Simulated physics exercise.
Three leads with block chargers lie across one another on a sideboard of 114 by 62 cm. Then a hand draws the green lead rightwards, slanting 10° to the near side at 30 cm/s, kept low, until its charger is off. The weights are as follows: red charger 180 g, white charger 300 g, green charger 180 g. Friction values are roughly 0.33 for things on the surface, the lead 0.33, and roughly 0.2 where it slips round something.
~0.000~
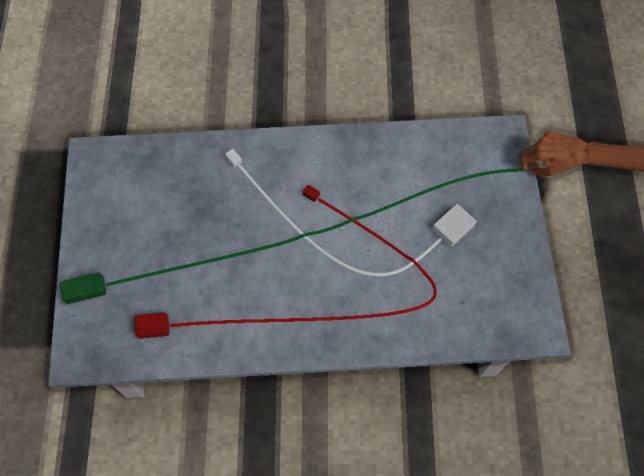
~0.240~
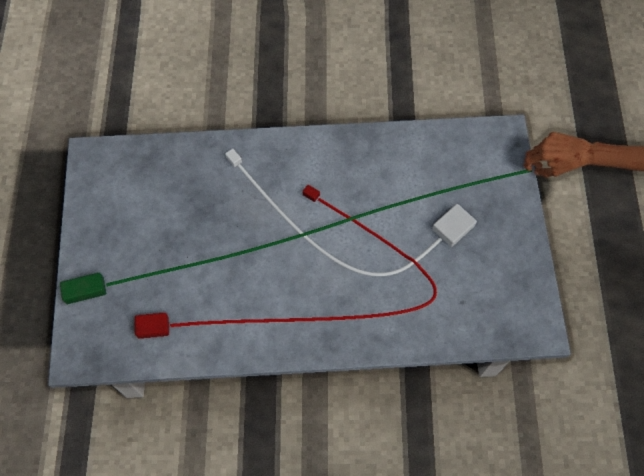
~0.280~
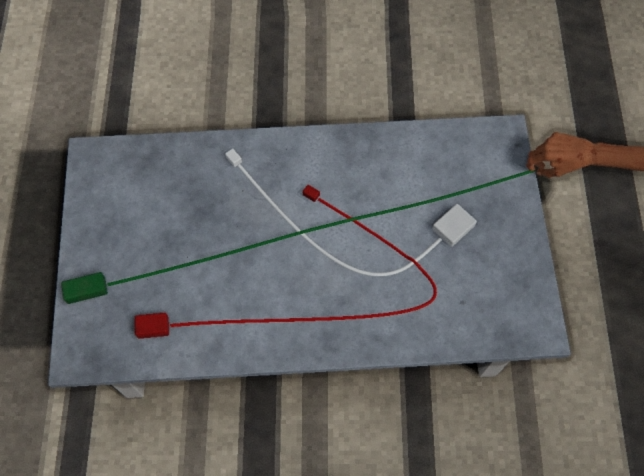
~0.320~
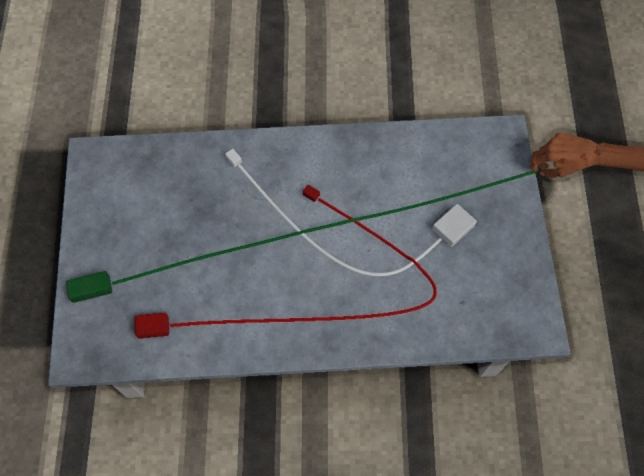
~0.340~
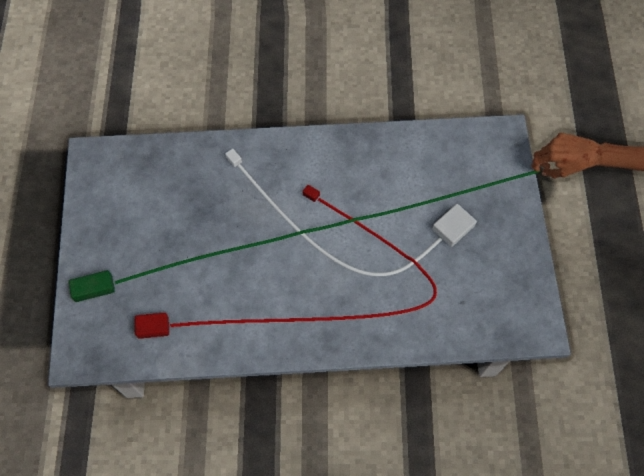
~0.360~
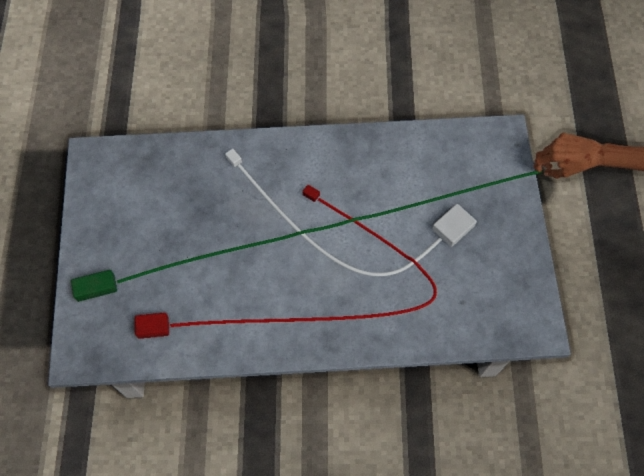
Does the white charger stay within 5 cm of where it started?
I'd say it holds steady.
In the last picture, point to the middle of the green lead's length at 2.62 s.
Halfway point, last view: Approx. (605, 209).
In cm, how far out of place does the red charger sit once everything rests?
About: Red charger 0 cm.
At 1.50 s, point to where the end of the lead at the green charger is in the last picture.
In the last view it is close to (255, 251).
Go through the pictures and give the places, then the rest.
In the first picture, white charger (455, 223); crossings (307, 236) green over white, (353, 220) green over red, (413, 262) red over white; green lead runs through (409, 198) (330, 229) (244, 253) (155, 273); grip (527, 170).
In the second picture, green lead runs through (330, 226) (155, 273); grip (532, 170).
In the third picture, green lead runs through (332, 225) (157, 273); grip (534, 170).
In the fourth picture, green charger (87, 284); green lead runs through (336, 224) (161, 269); grip (537, 171).
In the fifth picture, green charger (90, 284); green lead runs through (338, 224) (163, 268); grip (539, 171).
In the sixth picture, white charger (455, 223); green lead runs through (423, 203) (340, 224) (253, 245) (165, 267); grip (541, 171).
At 1.5 s, the green lead's tail end at (255, 251); green charger 35 cm off its start.
At 2.6 s, the green lead's tail end at (400, 228); green charger 68 cm off its start.
At 3.7 s, the green lead's tail end at (536, 200); green charger 103 cm off its start at (519, 193).
At 4.9 s, the green lead has left the top; green charger over the edge.
At 5.4 s, the green lead has left the top; white charger 1 cm off its start at (458, 225), green charger over the edge.
